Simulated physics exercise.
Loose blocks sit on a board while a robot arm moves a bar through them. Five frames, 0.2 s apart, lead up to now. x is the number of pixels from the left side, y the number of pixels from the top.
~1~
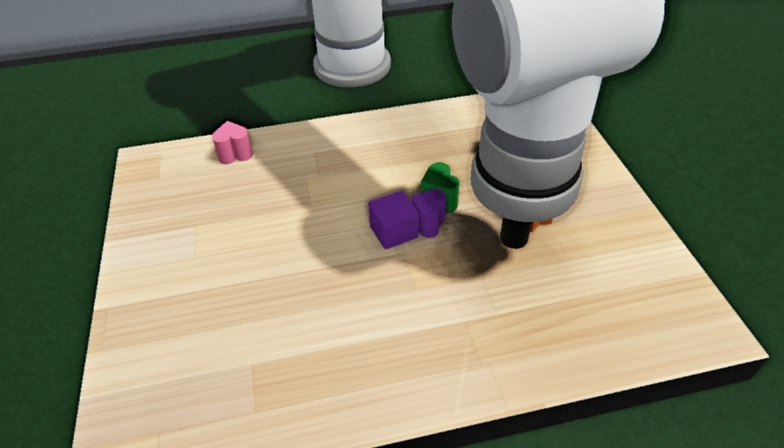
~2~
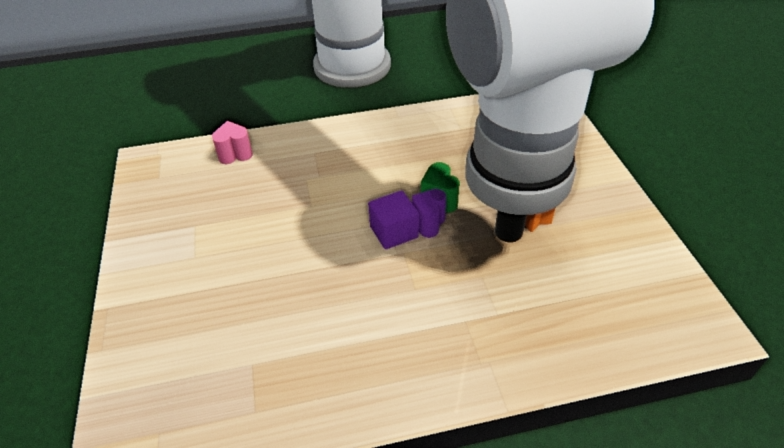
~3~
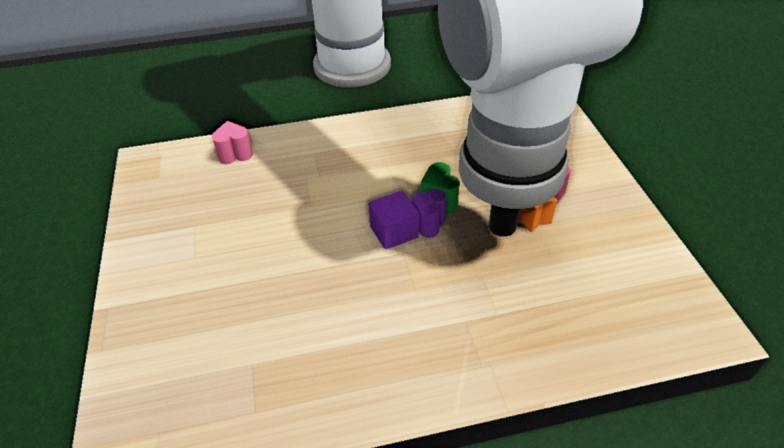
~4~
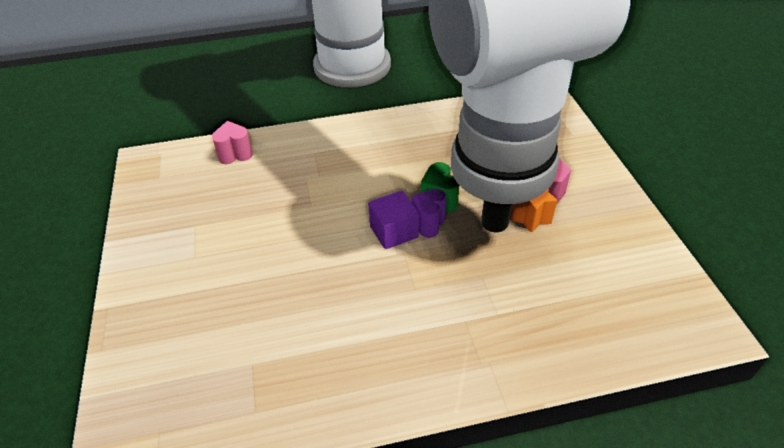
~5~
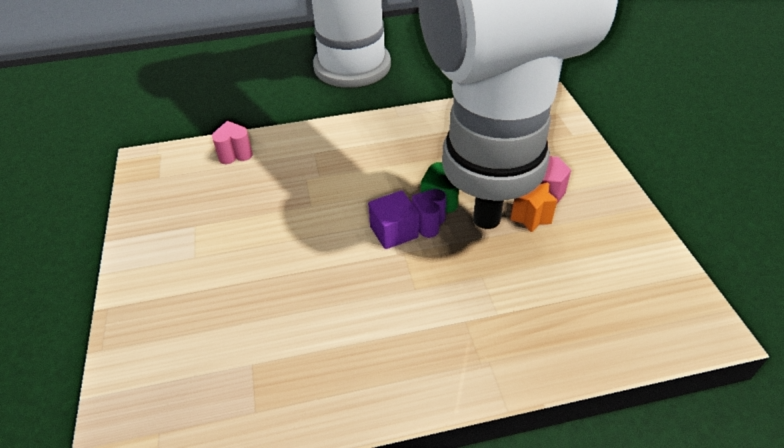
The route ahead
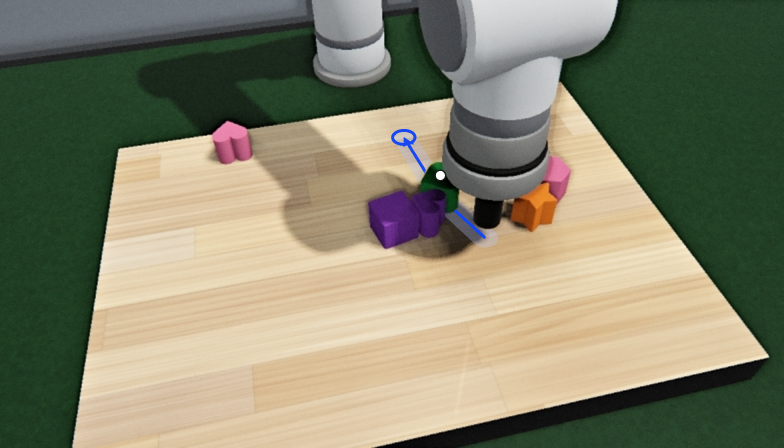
A grey-and-white robot arm holding a short black bar glides slowly left and slightly away across a pale wooden board on a green surface, seen from above at an angle by a still camera. Two purple blocks and a green one sit together near the middle, with a pink heart-shaped block at the far left. As the arm shifts, an orange star-shaped block and another pink piece come into view on its right, and no block moves.
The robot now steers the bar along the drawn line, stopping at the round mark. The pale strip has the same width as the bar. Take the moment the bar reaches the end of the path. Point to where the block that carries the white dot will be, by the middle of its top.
For the centre of its top, I'd go with (385, 134).
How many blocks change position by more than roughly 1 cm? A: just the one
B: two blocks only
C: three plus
That would be A.
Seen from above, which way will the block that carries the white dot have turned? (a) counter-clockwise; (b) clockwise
Choice a: Counter-clockwise.
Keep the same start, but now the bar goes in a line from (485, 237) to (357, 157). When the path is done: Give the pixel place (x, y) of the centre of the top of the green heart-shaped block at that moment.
Just about (403, 133).
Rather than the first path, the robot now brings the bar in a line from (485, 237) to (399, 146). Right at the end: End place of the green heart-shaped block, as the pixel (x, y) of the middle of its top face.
The answer is (377, 137).
The line goes from (485, 237) by way of (447, 203) and (423, 168) to (404, 137); the dot is on the green heart-shaped block.
On the path given first. One third of the way, bar at (448, 185); green heart-shaped block at (423, 162).
Two thirds of the way, bar at (423, 150); green heart-shaped block at (391, 141), turned 65° anticlockwise.
At the end, bar at (404, 120); purple heart-shaped block unmoved; green heart-shaped block at (385, 134), turned 120° anticlockwise.
